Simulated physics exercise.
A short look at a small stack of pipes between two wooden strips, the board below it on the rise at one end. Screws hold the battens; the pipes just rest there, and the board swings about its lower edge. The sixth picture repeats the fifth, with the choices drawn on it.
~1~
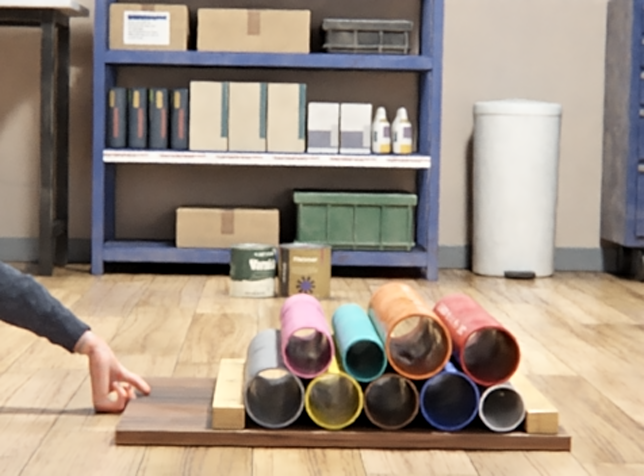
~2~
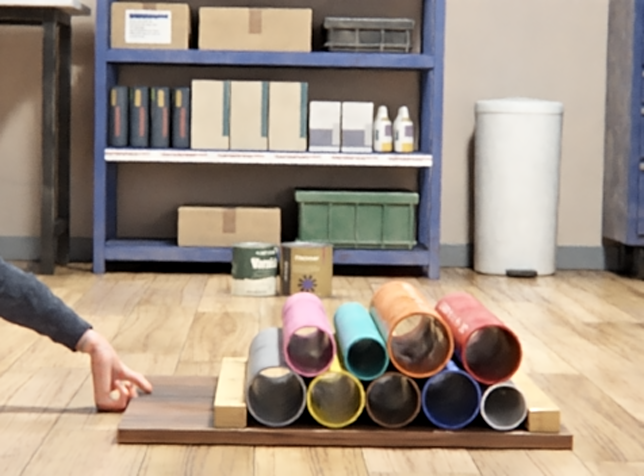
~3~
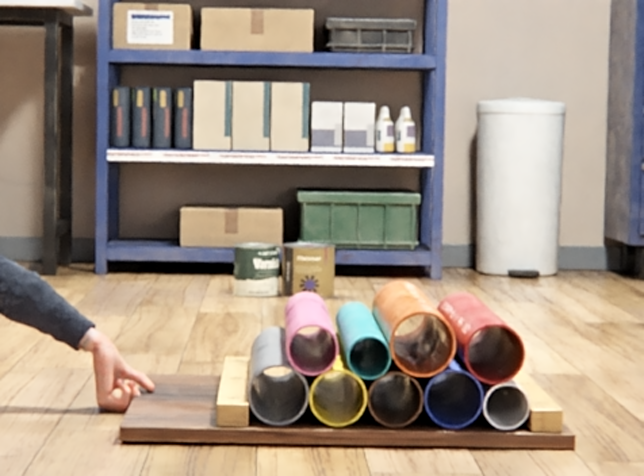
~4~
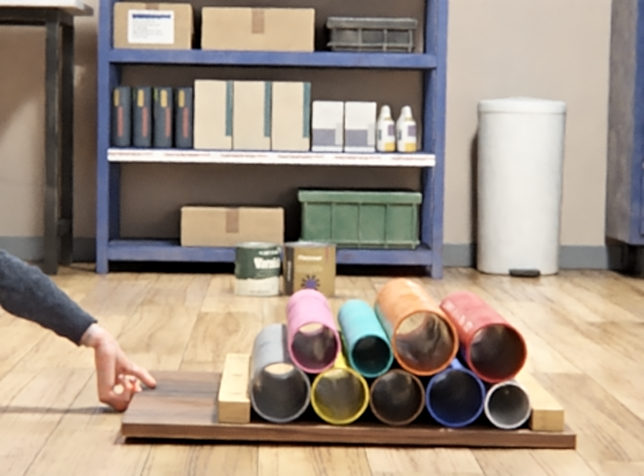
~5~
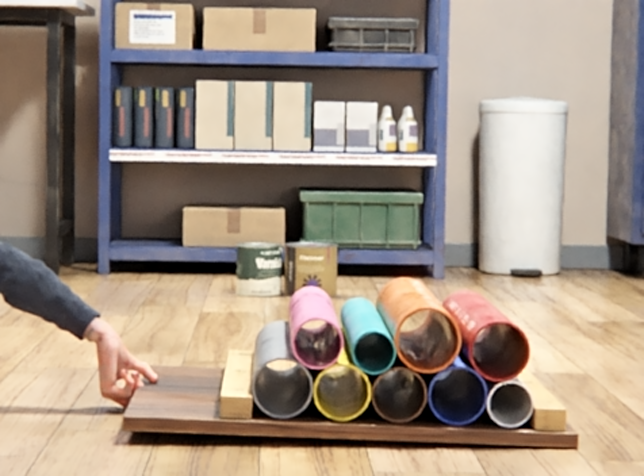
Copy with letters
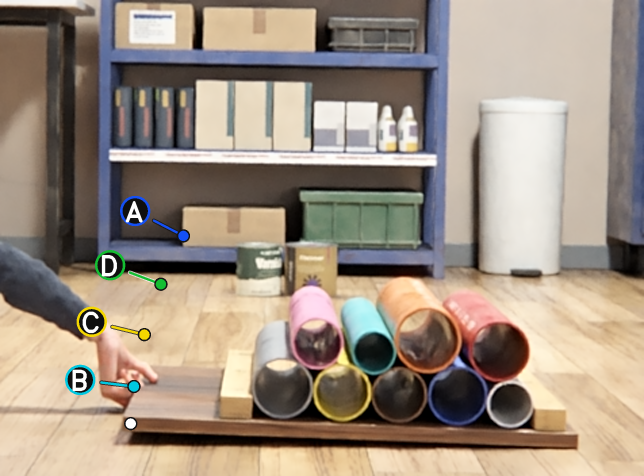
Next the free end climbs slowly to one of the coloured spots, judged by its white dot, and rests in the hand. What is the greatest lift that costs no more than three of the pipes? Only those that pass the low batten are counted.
At most to A.
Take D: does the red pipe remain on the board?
No.
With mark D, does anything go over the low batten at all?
Yes.
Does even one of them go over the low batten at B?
At B: No.
On the marked copy, A at (183, 236); B at (134, 386); C at (144, 335); D at (161, 284); the white dot at (131, 423).
Taking A. A third of the way, board at 16°.
Two thirds of the way, board at 27°.
When it is over, board at 27°, one over the low batten (red).
As for the rest, B none over the low batten; C none over the low batten; D one over the low batten (red).
